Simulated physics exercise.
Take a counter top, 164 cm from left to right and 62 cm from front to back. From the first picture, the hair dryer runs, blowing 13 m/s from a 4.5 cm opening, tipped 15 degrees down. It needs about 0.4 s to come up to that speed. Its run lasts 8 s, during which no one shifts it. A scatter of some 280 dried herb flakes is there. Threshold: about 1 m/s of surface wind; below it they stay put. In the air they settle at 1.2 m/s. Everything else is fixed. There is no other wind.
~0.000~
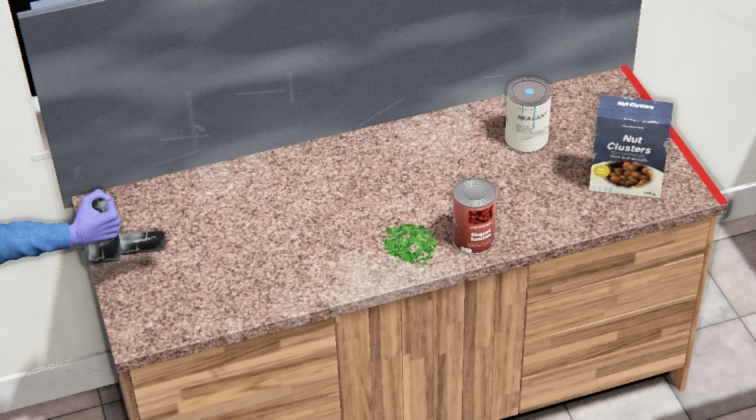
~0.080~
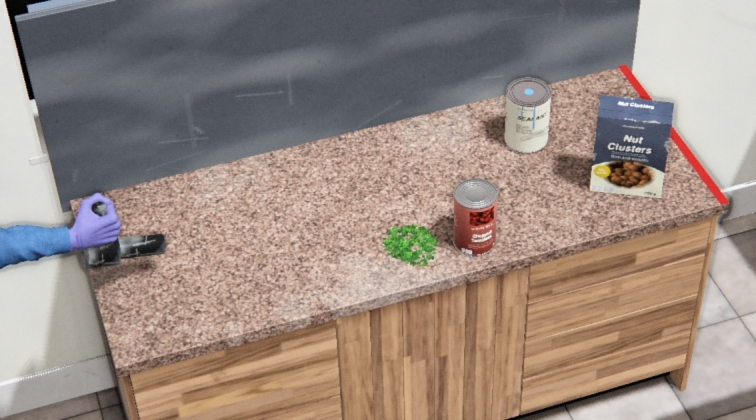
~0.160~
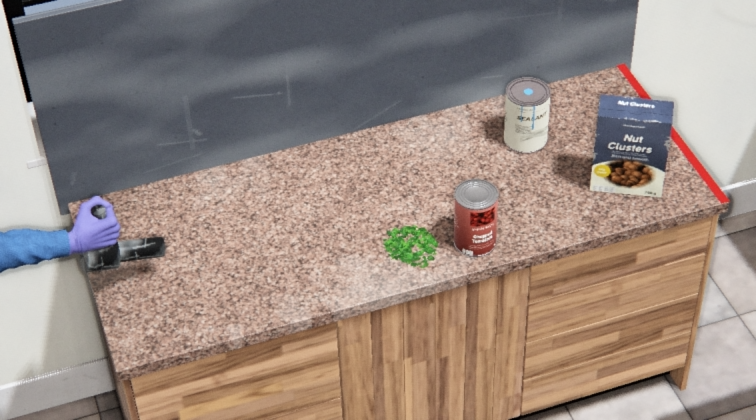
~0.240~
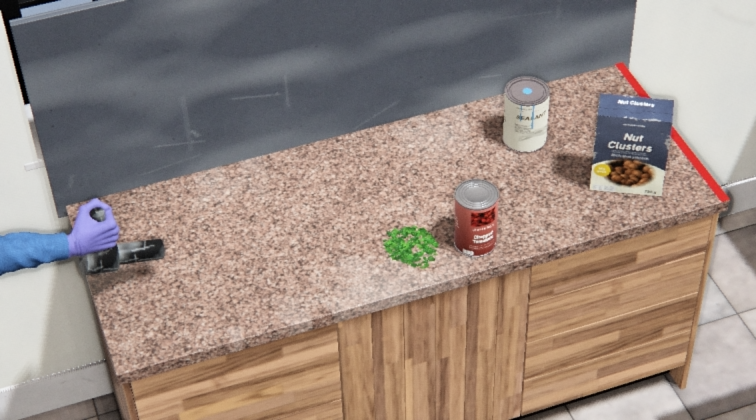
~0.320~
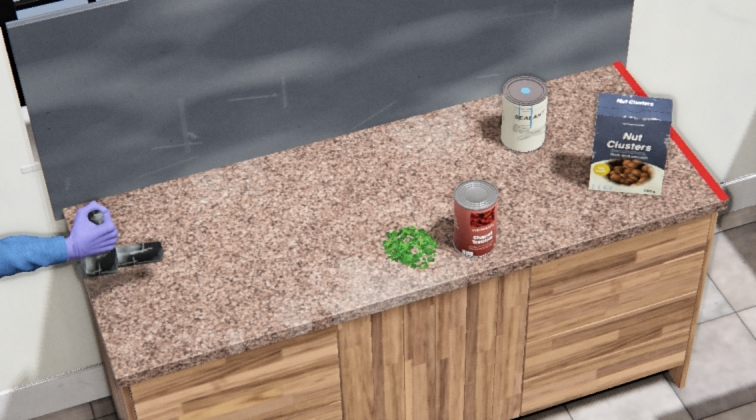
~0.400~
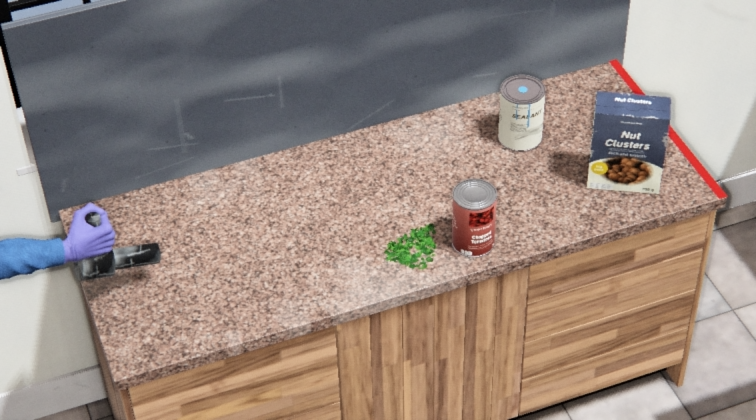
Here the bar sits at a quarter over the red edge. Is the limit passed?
The loss over that edge stays within a quarter.
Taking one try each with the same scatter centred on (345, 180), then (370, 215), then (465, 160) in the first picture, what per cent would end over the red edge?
In that order: 100 %, 50 %, 90 %.
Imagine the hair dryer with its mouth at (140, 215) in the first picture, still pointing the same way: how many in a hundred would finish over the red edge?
The share would be near 1 %.
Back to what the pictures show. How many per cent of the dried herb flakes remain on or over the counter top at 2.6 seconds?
Roughly 20 per cent.
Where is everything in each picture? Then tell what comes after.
In the first frame, the middle of the dried herb flakes is near (408, 246), none has stirred yet and the mouth of the hair dryer is at (163, 240).
In the second frame, the middle of the dried herb flakes is near (408, 247), none has stirred yet and the red edge is centred on (675, 130).
In the third frame, the middle of the dried herb flakes is near (409, 248), none has stirred yet, the top of a tin is at (476, 194) and the top of a tin is at (528, 91).
In the fourth frame, the middle of the dried herb flakes is near (409, 249) and none has stirred yet.
In the fifth frame, the middle of the dried herb flakes is near (408, 250) and none has stirred yet.
In the sixth frame, the middle of the dried herb flakes is near (413, 245), the farthest in sight from the hair dryer is at (433, 227) and about 20 % have left their places.
After 1.6 s, 29 % are on the move or not yet settled, 0 % are over the red edge; the middle of those still in play is near (637, 196).
After 2.6 s, 20 % are on the move or not yet settled, 4 % are over the red edge; the middle of those still in play is near (613, 193).
After 4.4 s, 14 % are on the move or not yet settled, 8 % are over the red edge; the middle of those still in play is near (628, 194).
After 8.0 s, at the end, 10 % are over the red edge.
